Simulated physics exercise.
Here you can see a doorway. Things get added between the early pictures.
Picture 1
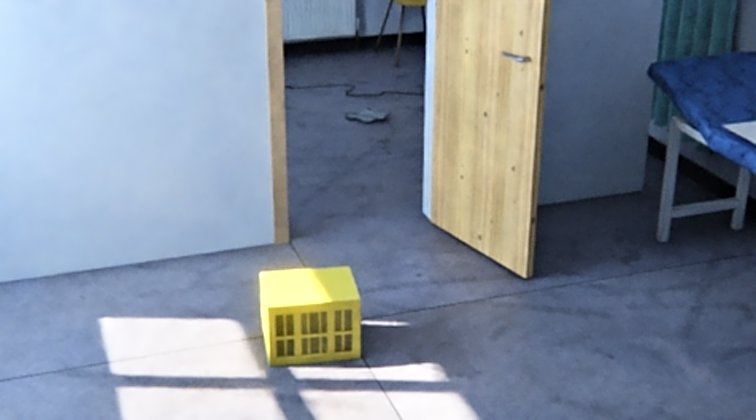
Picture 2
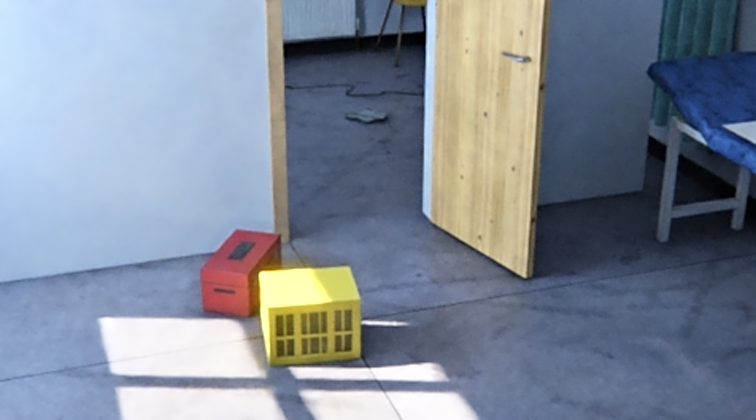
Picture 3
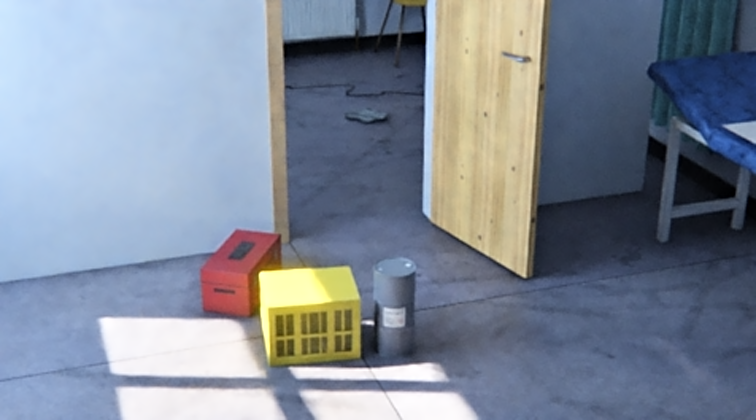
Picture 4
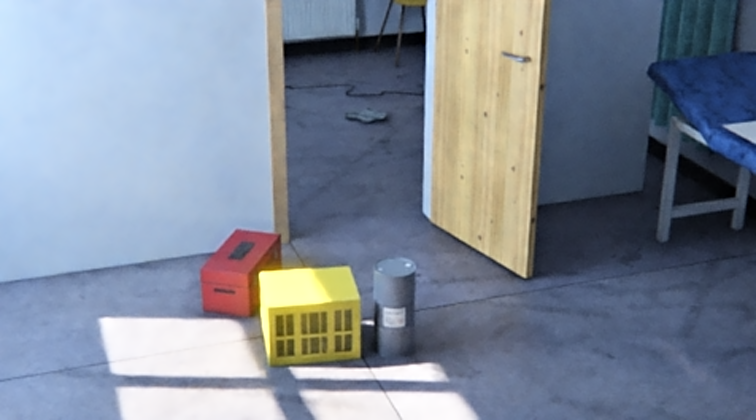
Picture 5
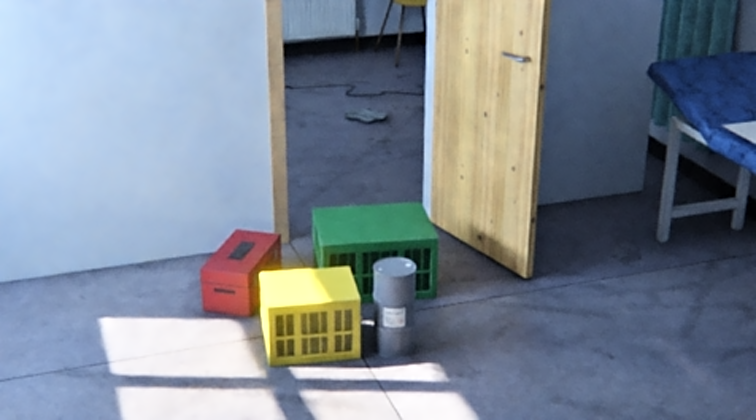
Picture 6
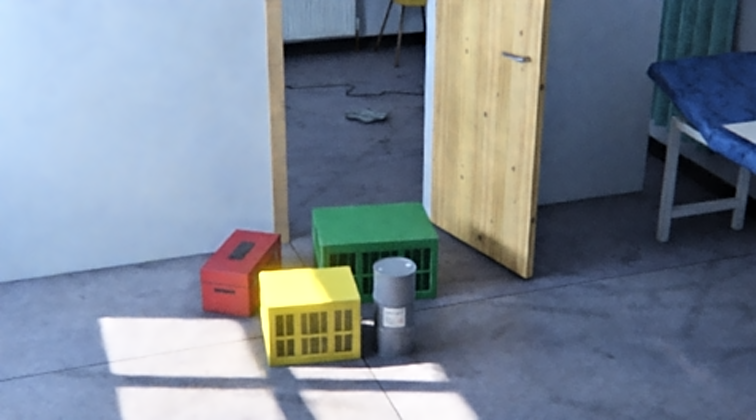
Nothing is seen moving, and the wooden door stays wide open, as a red toolbox, a grey canister and then a green chest appear in turn around a yellow crate on the floor by the doorway.
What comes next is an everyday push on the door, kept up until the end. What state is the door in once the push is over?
The door never meets its frame.
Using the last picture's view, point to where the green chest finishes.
In the last picture, near pixel (367, 252).
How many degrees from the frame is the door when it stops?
Angle: About 65°.
Then, 0.50 s on from there, door at 96°.
Then, 0.90 s on from there, door at 78°.
Then, 1.10 s on from there, door at 70°.
In the end, door at 67°; all 4 unmoved. At the end, from the last picture's camera, green chest near (367, 252).
